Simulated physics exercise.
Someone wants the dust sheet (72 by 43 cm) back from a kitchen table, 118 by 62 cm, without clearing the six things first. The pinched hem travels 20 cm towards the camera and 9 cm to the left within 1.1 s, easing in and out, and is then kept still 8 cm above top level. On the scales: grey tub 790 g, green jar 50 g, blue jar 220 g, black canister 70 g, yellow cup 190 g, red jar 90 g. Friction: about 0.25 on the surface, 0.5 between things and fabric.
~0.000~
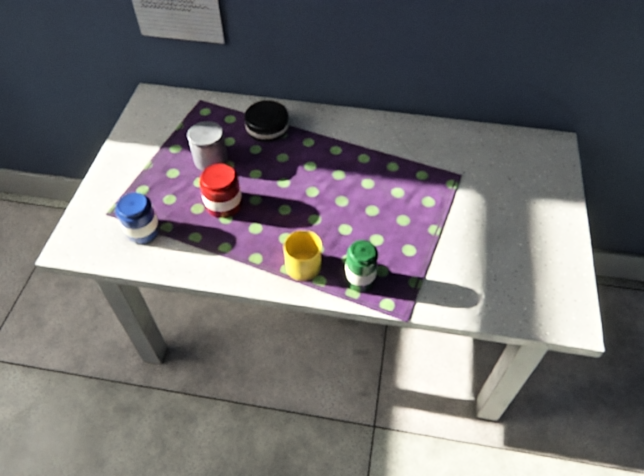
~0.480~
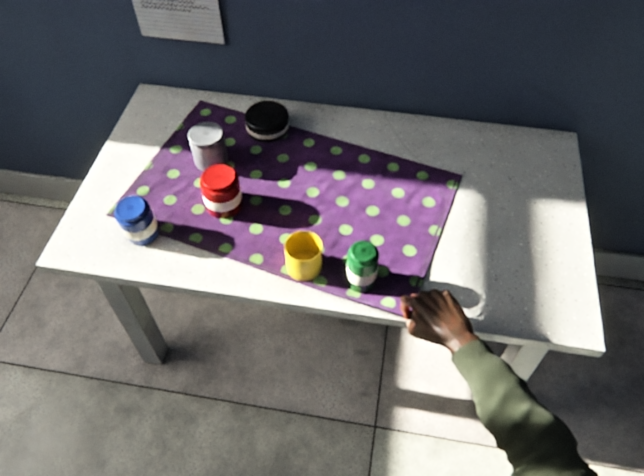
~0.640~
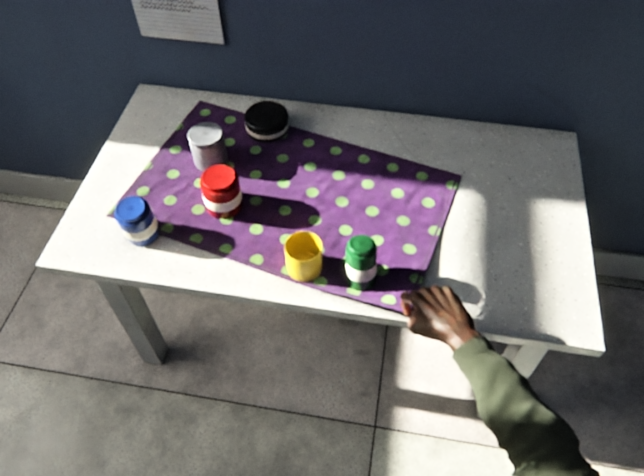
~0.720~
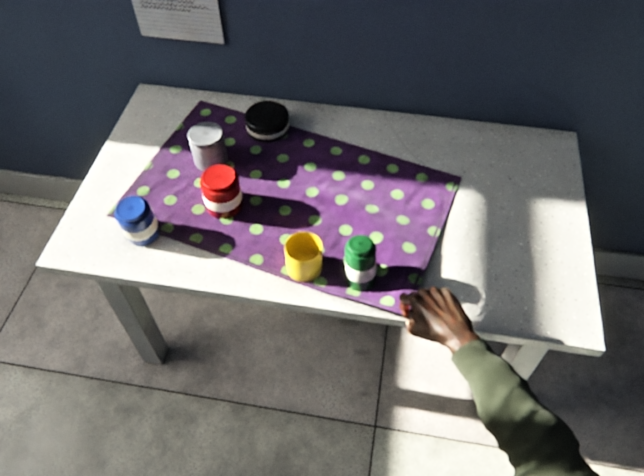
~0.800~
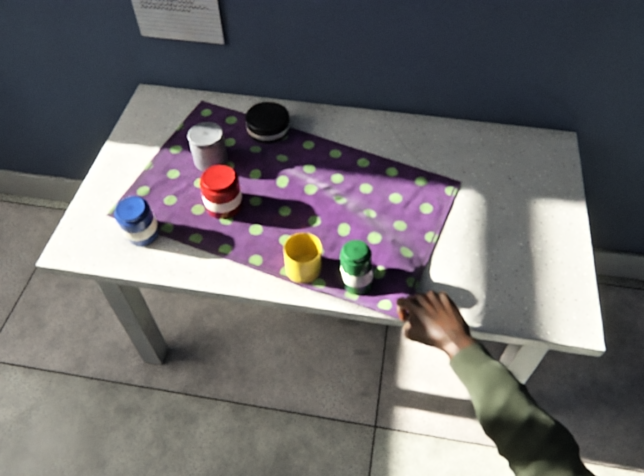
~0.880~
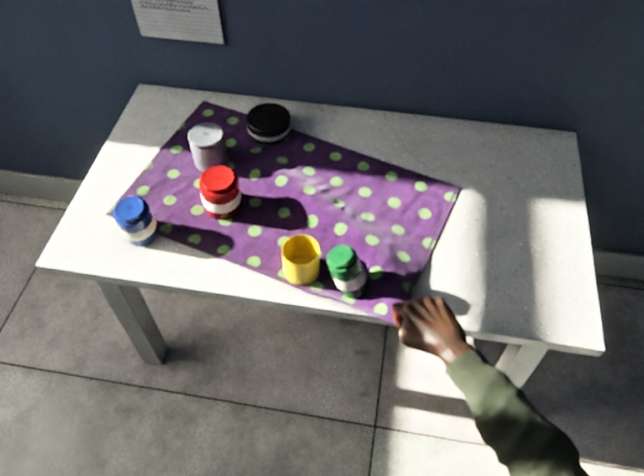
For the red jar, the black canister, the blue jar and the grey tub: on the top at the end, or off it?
Result: Red jar keeps to the top, black canister stays on, blue jar stays on, grey tub keeps to the top.
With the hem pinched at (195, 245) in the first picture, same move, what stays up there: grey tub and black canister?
In that case: Grey tub stays on, black canister remains.
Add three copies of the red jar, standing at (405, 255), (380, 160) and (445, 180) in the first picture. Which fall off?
In turn: Drops off, stays on, stays on.
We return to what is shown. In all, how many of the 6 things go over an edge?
2 of them.
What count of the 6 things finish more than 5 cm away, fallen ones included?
I count 5.
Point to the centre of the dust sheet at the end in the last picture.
Around (295, 232).
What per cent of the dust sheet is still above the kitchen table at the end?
Some 85 per cent of it.
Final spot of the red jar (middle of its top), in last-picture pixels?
Near (225, 205).
At 1.1 s, 95 % of the dust sheet is still over the top; black canister 4 cm off its start, grey tub 2 cm off its start, red jar 2 cm off its start.
At 1.3 s, 90 % of the dust sheet is still over the top; black canister 9 cm off its start, grey tub 5 cm off its start, red jar 4 cm off its start.
At 1.5 s, 85 % of the dust sheet is still over the top; black canister 13 cm off its start at (293, 146), grey tub 8 cm off its start at (226, 151), red jar 7 cm off its start at (222, 200).
At 1.7 s, 85 % of the dust sheet is still over the top; black canister 16 cm off its start, grey tub 10 cm off its start, red jar 9 cm off its start.
At 3.3 s, 85 % of the dust sheet is still over the top; black canister 16 cm off its start at (298, 152), grey tub 10 cm off its start at (230, 157), red jar 9 cm off its start at (225, 205), blue jar 4 cm off its start at (131, 218).
